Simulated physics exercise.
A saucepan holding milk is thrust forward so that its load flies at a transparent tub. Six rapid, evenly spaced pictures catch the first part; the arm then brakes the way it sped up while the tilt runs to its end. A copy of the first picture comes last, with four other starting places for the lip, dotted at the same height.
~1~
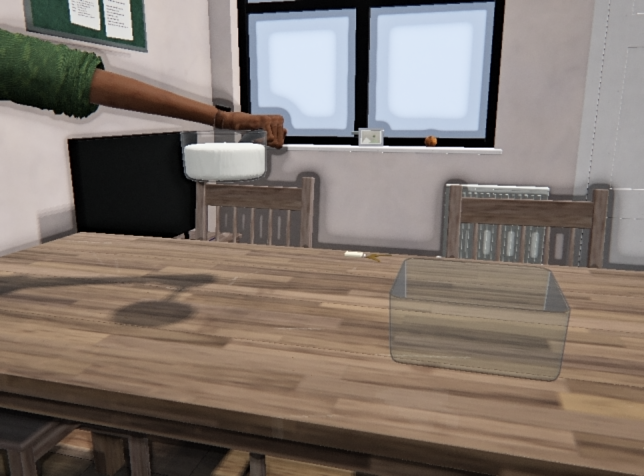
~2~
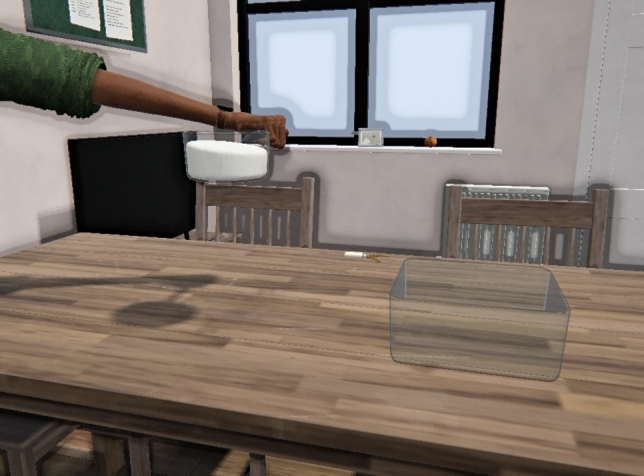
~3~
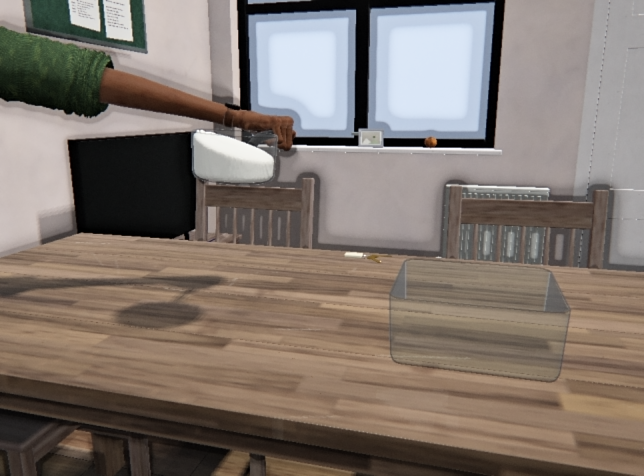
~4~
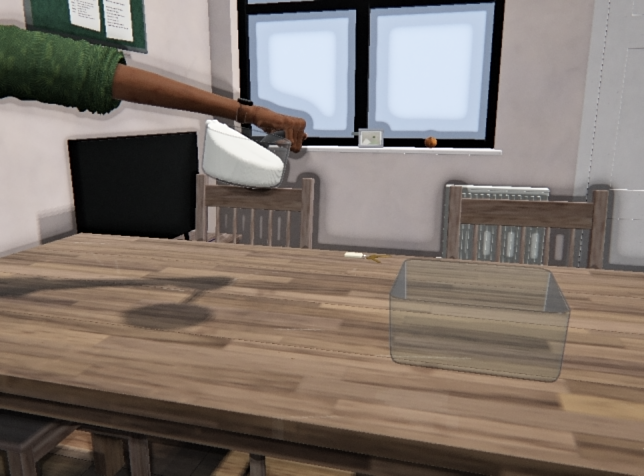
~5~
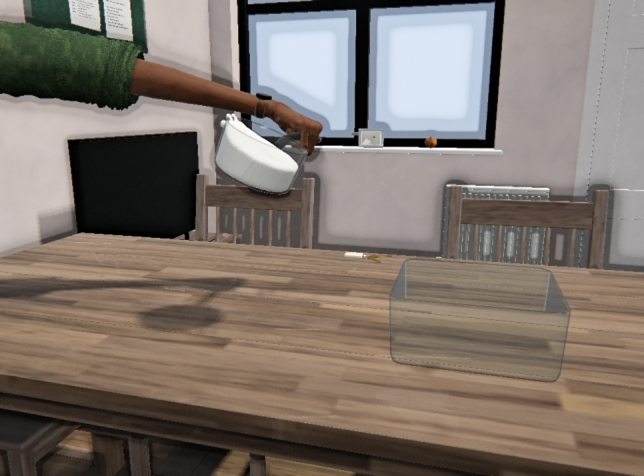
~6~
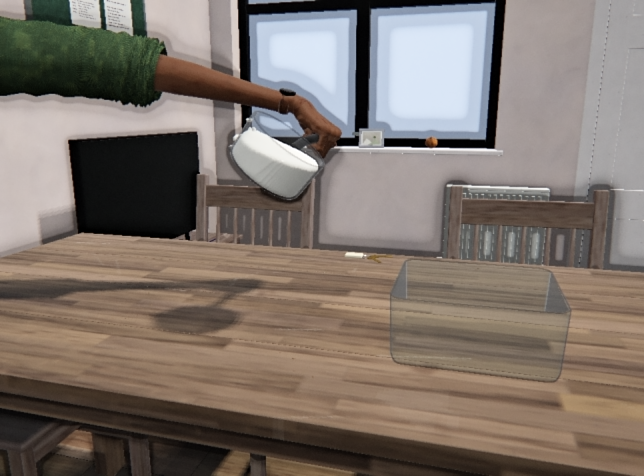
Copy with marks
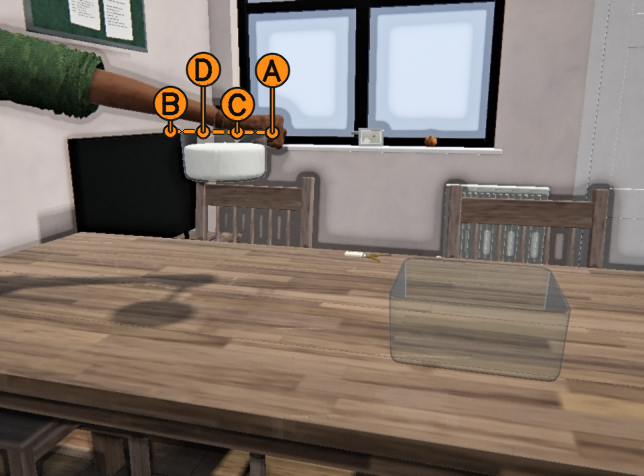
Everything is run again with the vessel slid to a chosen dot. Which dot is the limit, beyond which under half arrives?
Use place C.
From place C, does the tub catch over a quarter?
Yes.
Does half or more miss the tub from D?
Yes, it does.
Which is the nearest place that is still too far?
D.
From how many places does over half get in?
Two.
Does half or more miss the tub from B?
Yes, it does.
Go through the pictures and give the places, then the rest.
In the first picture, upright, lip at (262, 132); tub from (390, 359) to (559, 380); nothing has left yet.
In the second picture, upright, lip at (264, 133); nothing has left yet.
In the third picture, tipped about 4°, lip at (273, 136); nothing has left yet.
In the fourth picture, tipped about 13°, lip at (287, 143); nothing has left yet.
In the fifth picture, tipped about 24°, lip at (304, 153); nothing has left yet.
In the sixth picture, tipped about 39°, lip at (321, 165); nothing has left yet.
In orange, A at (272, 132); B at (170, 131); C at (237, 132); D at (203, 131).
For place A, about 70 % lands in the tub, 7 % falls short and 23 % goes beside or beyond.
For place B, about 0 % lands in the tub, 98 % falls short.
For place C, about 66 % lands in the tub, 22 % falls short and 12 % goes beside or beyond.
For place D, about 13 % lands in the tub, 83 % falls short and 4 % goes beside or beyond.
